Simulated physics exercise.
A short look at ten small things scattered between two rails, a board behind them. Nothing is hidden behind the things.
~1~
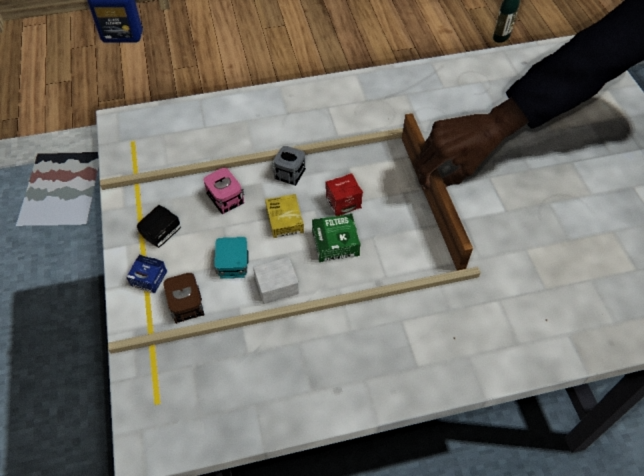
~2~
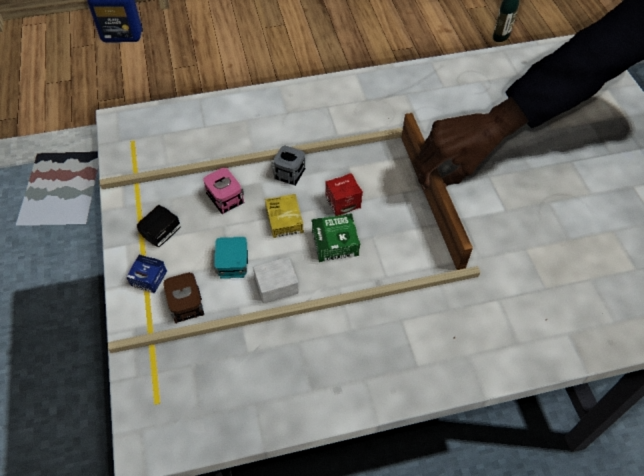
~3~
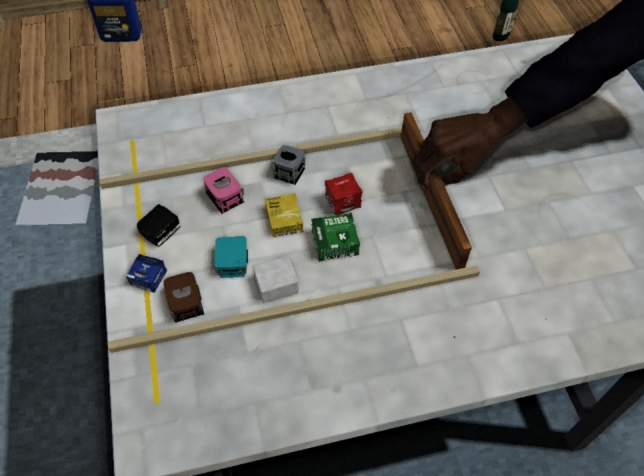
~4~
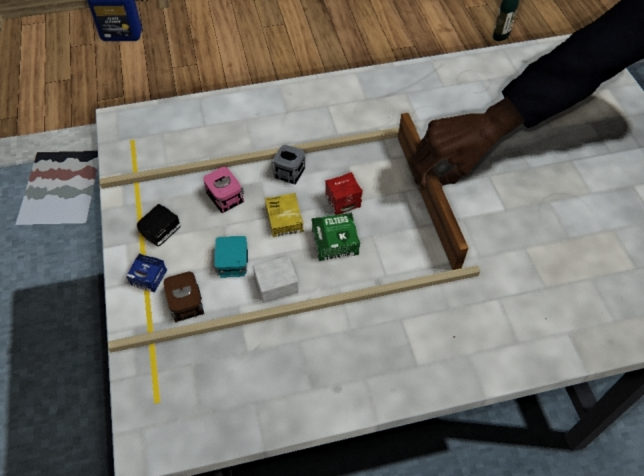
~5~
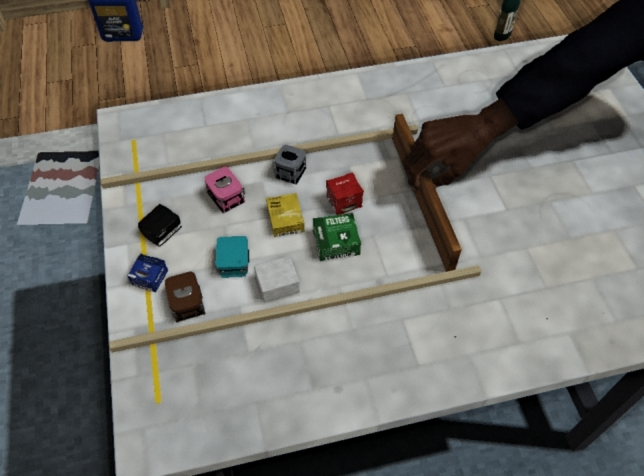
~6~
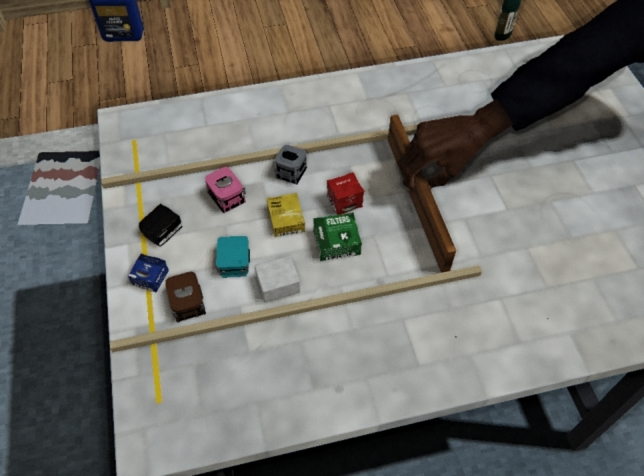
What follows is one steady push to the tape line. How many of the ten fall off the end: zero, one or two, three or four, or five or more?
As it turns out, the number that fall off is five or more.
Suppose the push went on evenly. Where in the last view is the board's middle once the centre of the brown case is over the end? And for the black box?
Its middle is around (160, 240) and around (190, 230).
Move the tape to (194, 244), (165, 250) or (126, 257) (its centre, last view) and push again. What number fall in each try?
It would be 0, 2 and 6.
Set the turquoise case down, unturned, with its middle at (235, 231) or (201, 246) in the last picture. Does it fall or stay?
In that order, it falls; drops off.
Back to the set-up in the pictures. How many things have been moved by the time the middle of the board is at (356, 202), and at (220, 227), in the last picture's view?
First 1, then 10.
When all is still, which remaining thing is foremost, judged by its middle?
It is the green box.
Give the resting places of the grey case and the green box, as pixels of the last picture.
First (125, 199), then (123, 275).
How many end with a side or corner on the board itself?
It touches 4.
A little later, none off yet; blue box at rest near (149, 273); black box at rest near (160, 225); brown case at rest near (186, 297).
Next, none off yet; blue box shifted about its own width near (108, 282); black box shifted well along near (106, 234); brown case shifted about its own width near (143, 309).
When it is over, the number that fall off is five or more; down, yellow box, pink case, turquoise case, brown case, black box and blue box.
